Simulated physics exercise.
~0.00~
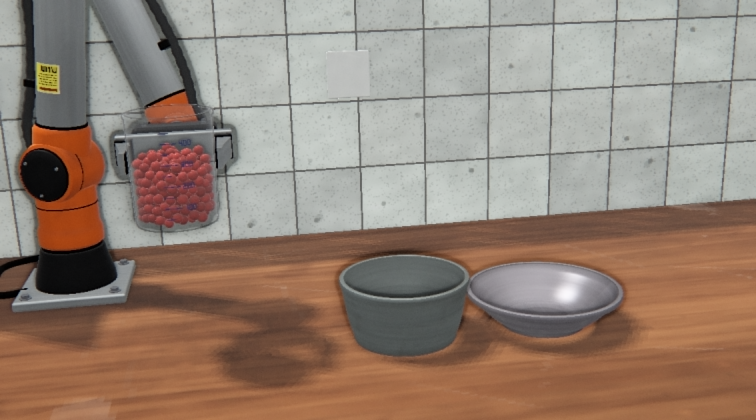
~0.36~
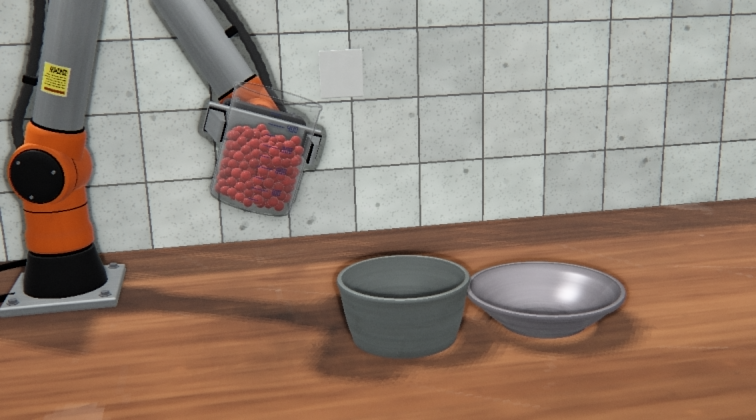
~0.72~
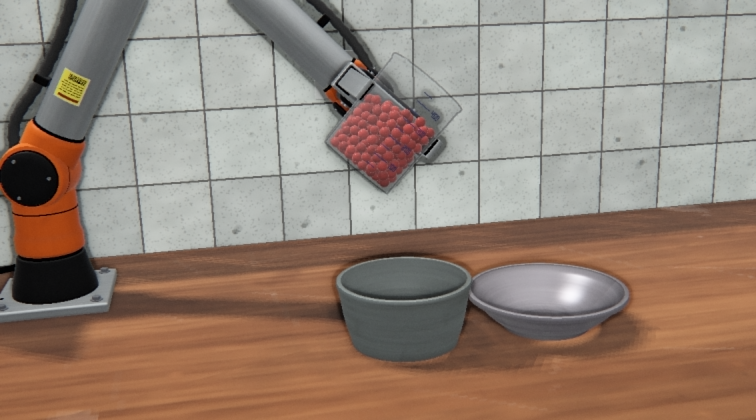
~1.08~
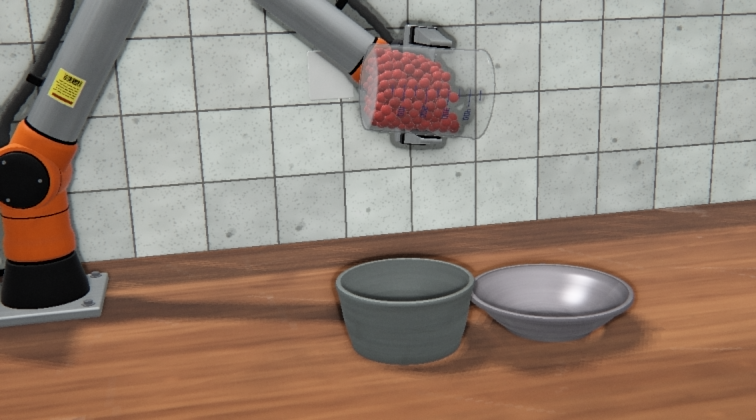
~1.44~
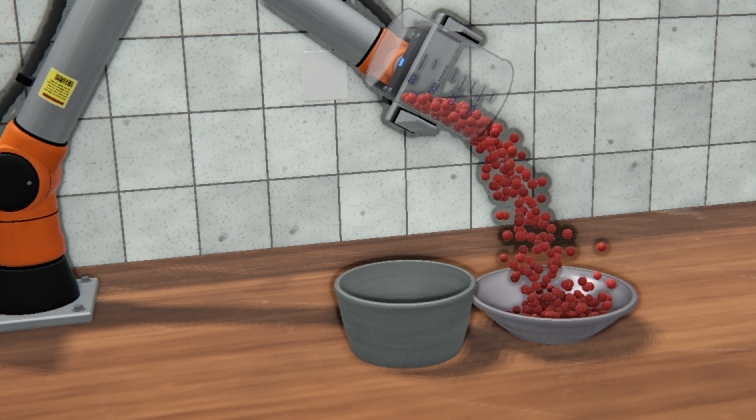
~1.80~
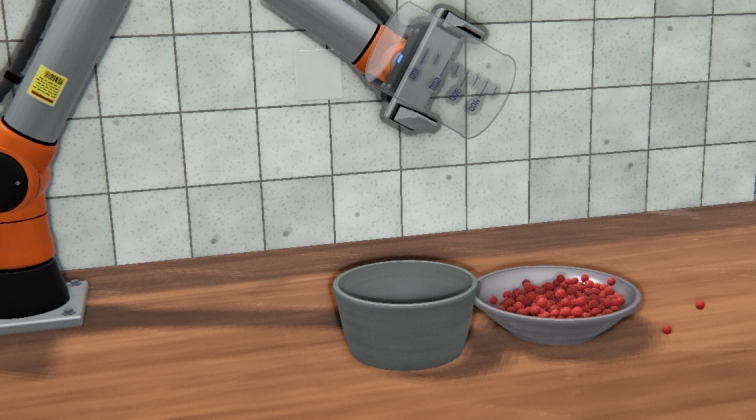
A robot arm carried a clear container of small red balls to the right, tipping it as it went, and poured them past the deeper green-grey bowl into the shallow one beyond, leaving the container empty and a couple of balls on the table.
